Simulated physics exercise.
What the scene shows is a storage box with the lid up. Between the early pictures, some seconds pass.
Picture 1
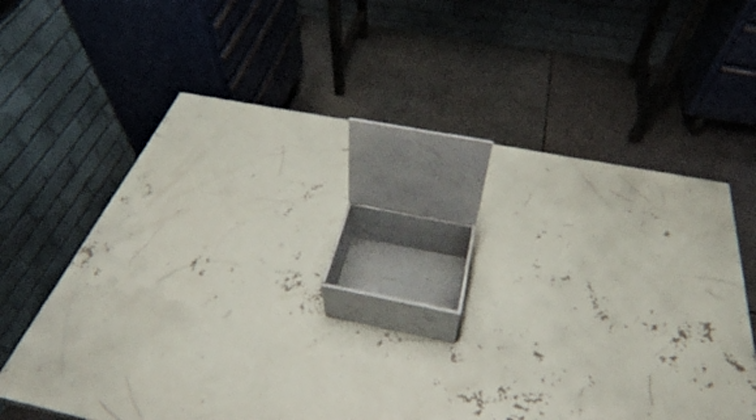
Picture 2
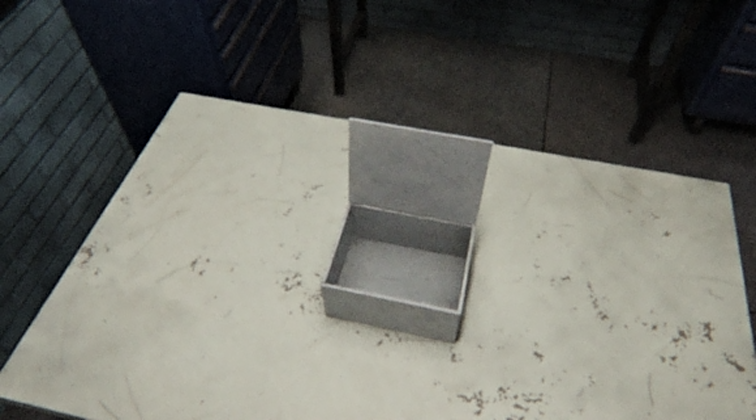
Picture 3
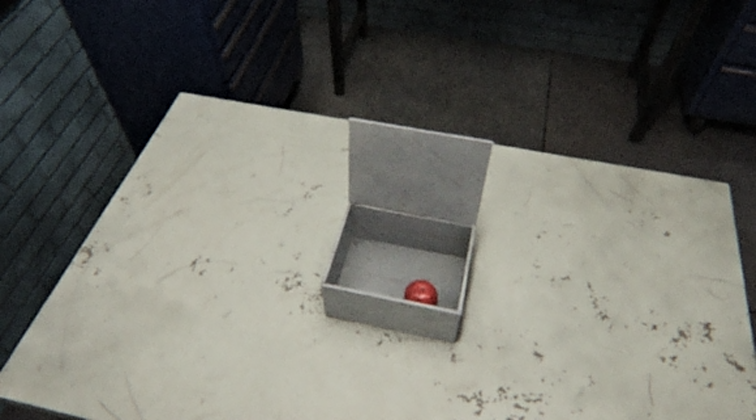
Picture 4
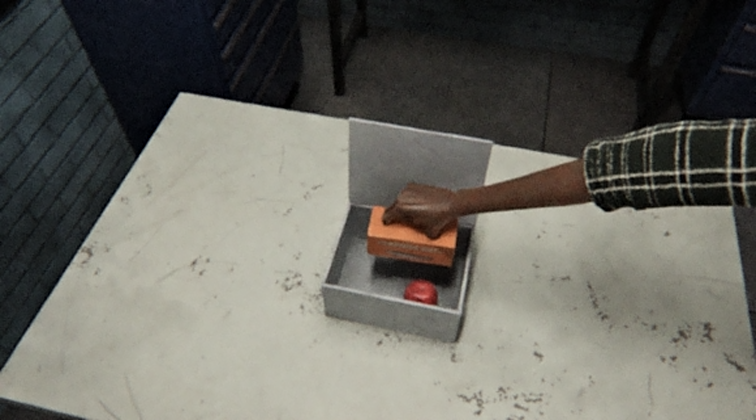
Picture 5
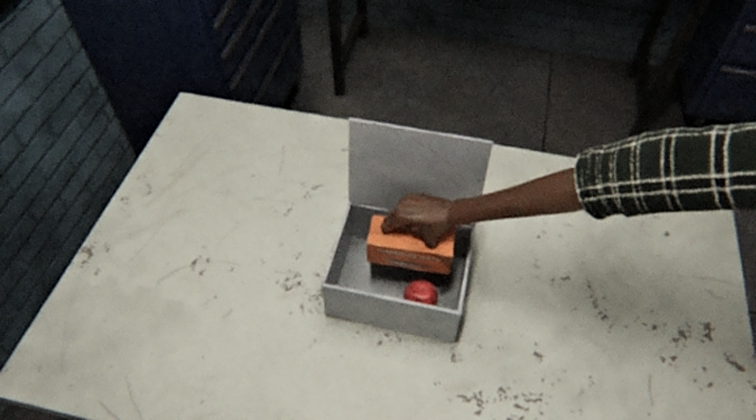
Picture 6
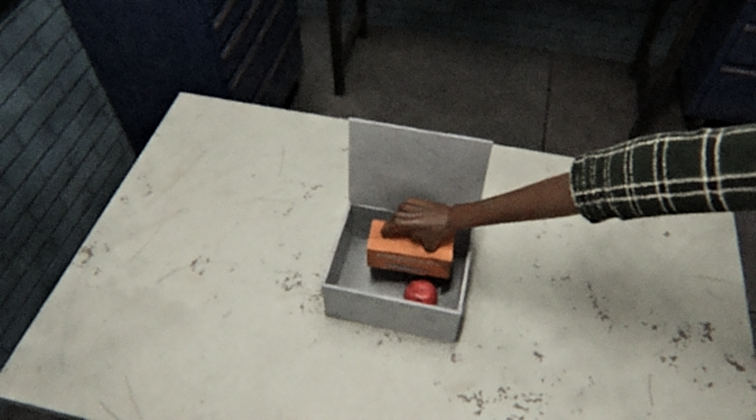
A hand in a dark green plaid sleeve reaches from the right and lowers an orange carton into an open grey box, still gripping it. The box stands with its lid up on a scuffed, pale table, seen from above by a still camera in a dim room with dark blue cabinets. Before the hand arrives, the box is empty, then a round red object appears inside at front right.
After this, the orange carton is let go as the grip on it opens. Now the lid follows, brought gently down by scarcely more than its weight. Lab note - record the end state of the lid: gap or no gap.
End state: No gap.
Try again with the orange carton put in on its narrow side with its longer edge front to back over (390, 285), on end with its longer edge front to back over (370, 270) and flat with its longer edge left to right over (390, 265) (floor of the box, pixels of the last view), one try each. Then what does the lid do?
Trial 1: Lid fully lowered. Trial 2: Lid propped open. Trial 3: Lid fully lowered.
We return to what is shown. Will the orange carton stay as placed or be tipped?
Looking at the last picture, it is left as set.
Then, 1.20 s after the last picture, lid starting down; orange carton slid a little near (415, 267); red apple rolled a little.
Then, 1.90 s after the last picture, lid 38° above the rim; orange carton slid a little near (415, 267); red apple rolled a little.
At rest, lid shut; moved from the start, orange carton; red apple in place. Seen from the same camera at the end, orange carton near (415, 267).
